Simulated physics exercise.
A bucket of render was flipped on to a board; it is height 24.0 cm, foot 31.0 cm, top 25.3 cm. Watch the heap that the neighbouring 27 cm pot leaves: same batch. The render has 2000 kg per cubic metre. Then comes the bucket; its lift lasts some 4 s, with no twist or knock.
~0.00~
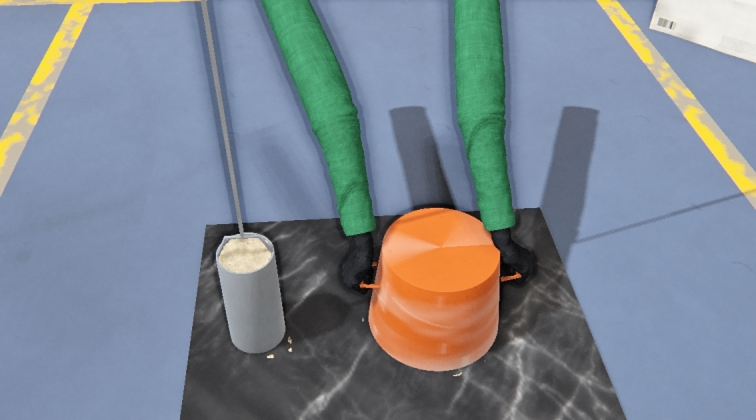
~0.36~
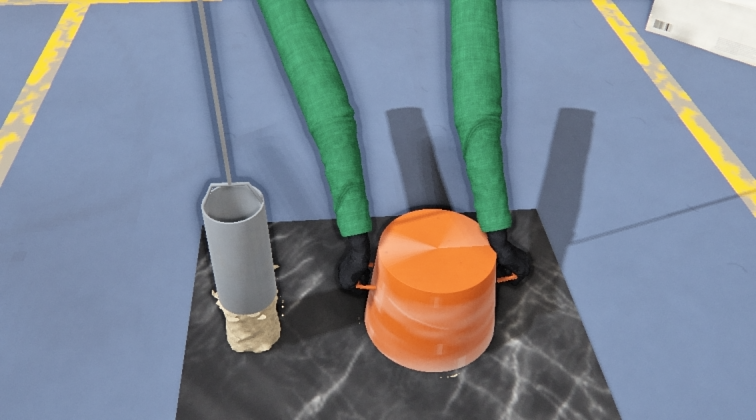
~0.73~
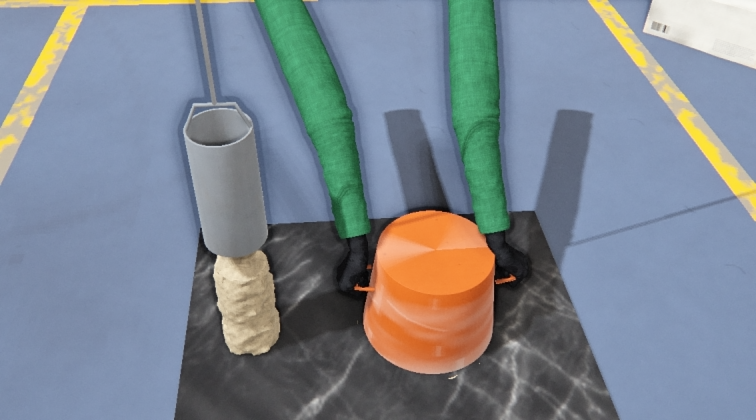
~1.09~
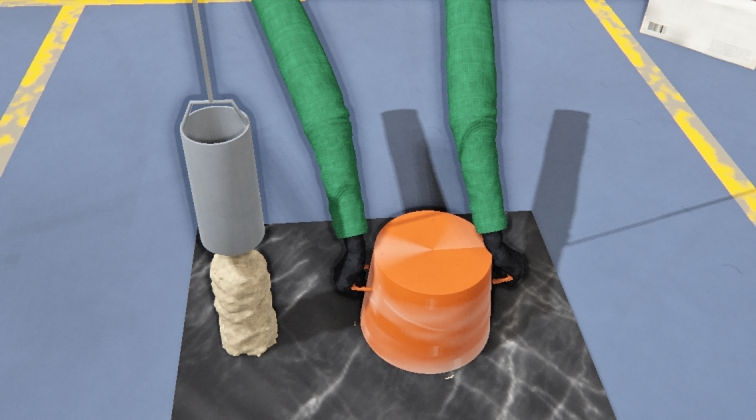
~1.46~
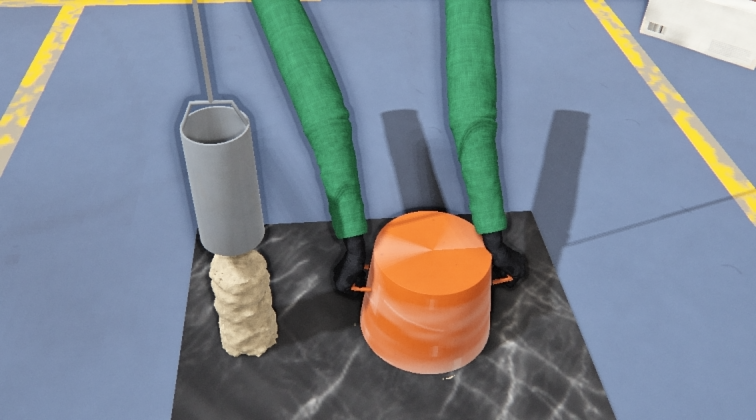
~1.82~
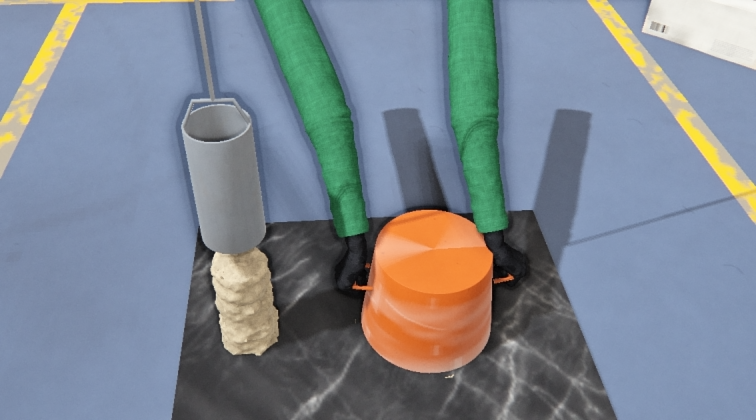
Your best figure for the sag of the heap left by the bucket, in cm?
Expect roughly 0 cm.
By 2.8 s, the bucket is up 5.4 cm; the render has come down 0.1 cm to 24 cm and is 31 cm wide.
By 3.8 s, the bucket is up 15 cm; the render has come down 0.1 cm to 24 cm and is 31 cm wide.
By 4.8 s, the bucket is up 24 cm; the render has come down 0.1 cm to 24 cm and is 31 cm wide.
By 6.0 s, the bucket is clear; the render has come down 0.1 cm to 24 cm and is 31 cm wide.
By 6.5 s, at rest, the bucket is clear; the render has come down 0.1 cm to 24 cm and is 31 cm wide.
